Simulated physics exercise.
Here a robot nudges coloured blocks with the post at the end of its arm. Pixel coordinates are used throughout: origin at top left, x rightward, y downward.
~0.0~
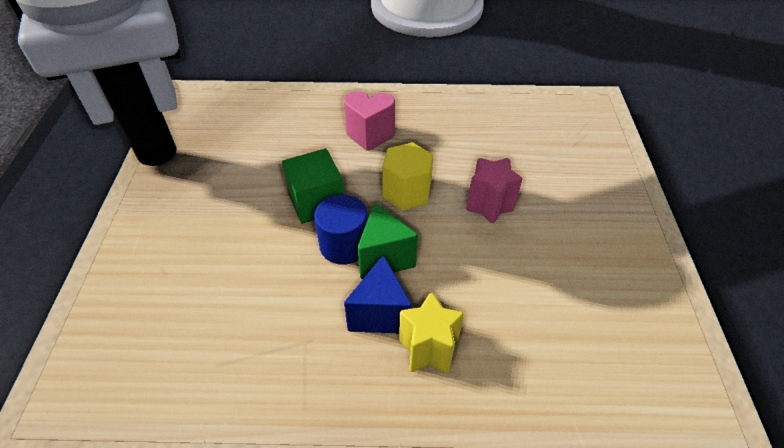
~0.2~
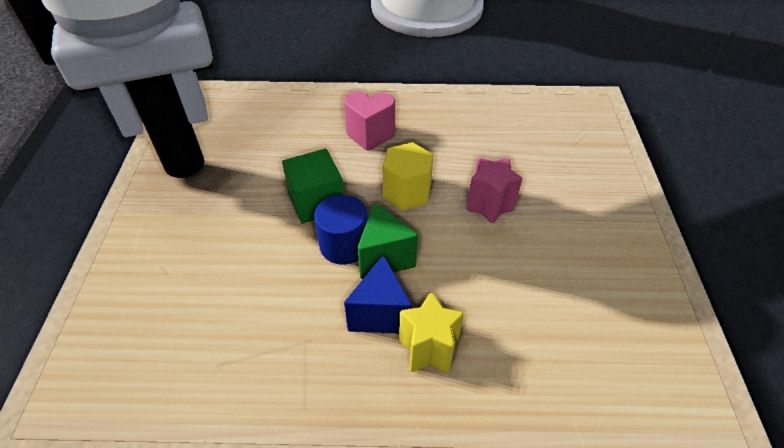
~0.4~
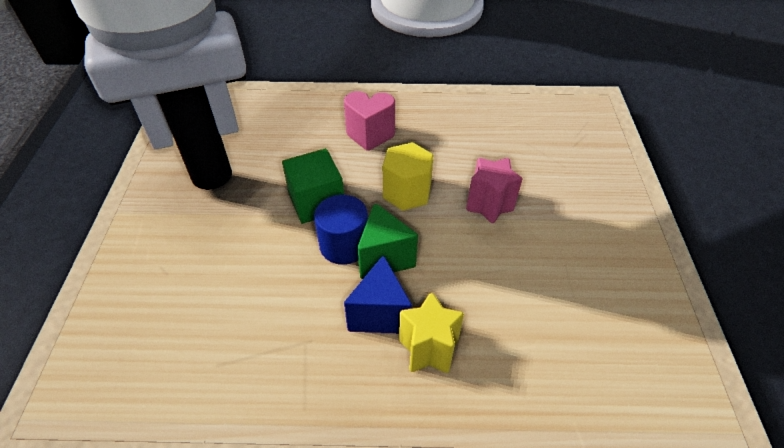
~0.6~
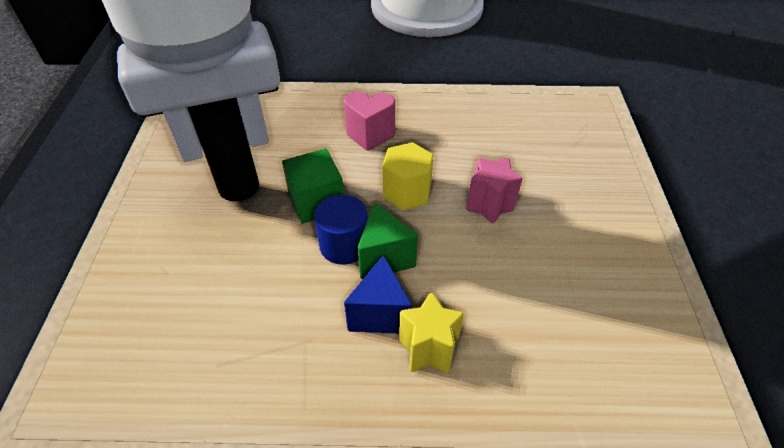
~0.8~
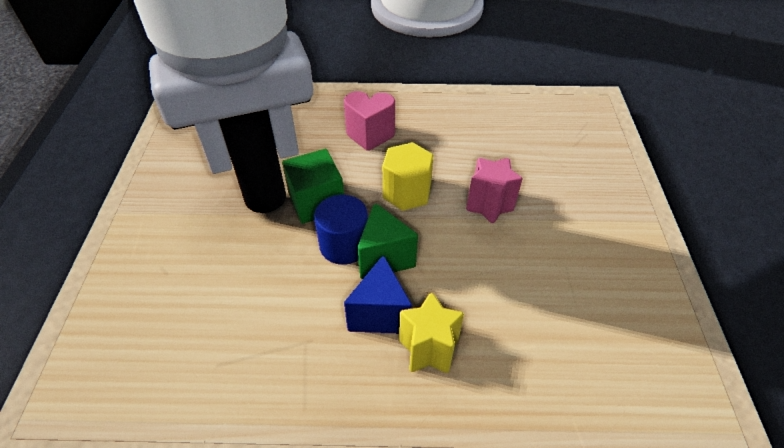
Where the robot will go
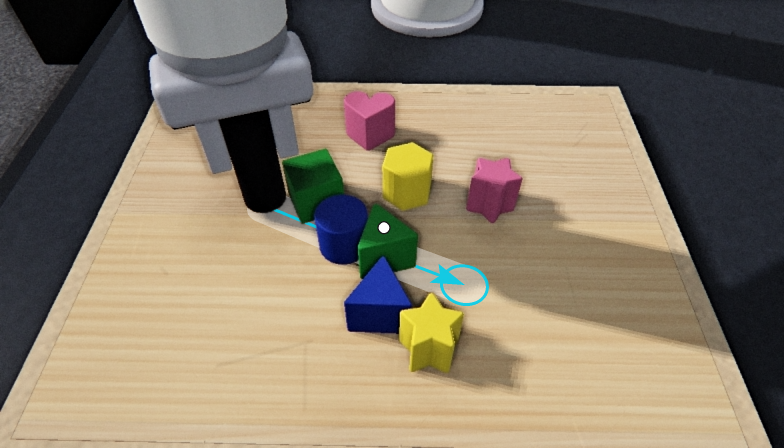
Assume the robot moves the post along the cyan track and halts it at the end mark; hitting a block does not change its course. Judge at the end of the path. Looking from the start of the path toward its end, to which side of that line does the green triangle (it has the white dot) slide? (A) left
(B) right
I choose B.
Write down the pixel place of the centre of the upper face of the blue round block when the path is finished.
Roughly at (512, 288).
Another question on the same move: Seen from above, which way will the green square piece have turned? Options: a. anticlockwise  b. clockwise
a - anticlockwise.
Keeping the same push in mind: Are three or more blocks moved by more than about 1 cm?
Answer: Yes.
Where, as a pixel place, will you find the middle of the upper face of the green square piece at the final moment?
I think it will end close to (346, 168).
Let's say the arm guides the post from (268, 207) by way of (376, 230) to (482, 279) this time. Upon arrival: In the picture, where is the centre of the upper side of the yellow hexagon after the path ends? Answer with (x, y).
When the path ends, it will be at (445, 147).
The drawn path runs straight from (268, 207) to (464, 285); the dot is on the green triangle.
The first path, step by step. One third of the way, post at (328, 224); green square piece at (345, 168), turned 35° anticlockwise; blue round block at (364, 222); green triangle at (406, 237).
Two thirds of the way, post at (395, 250); green square piece at (346, 168), turned 40° anticlockwise; blue round block at (436, 254); green triangle at (483, 272).
At the end, post at (466, 277); green square piece at (346, 168), turned 40° anticlockwise; blue round block at (512, 288); blue triangle not moved; green triangle at (559, 316), turned 15° clockwise.
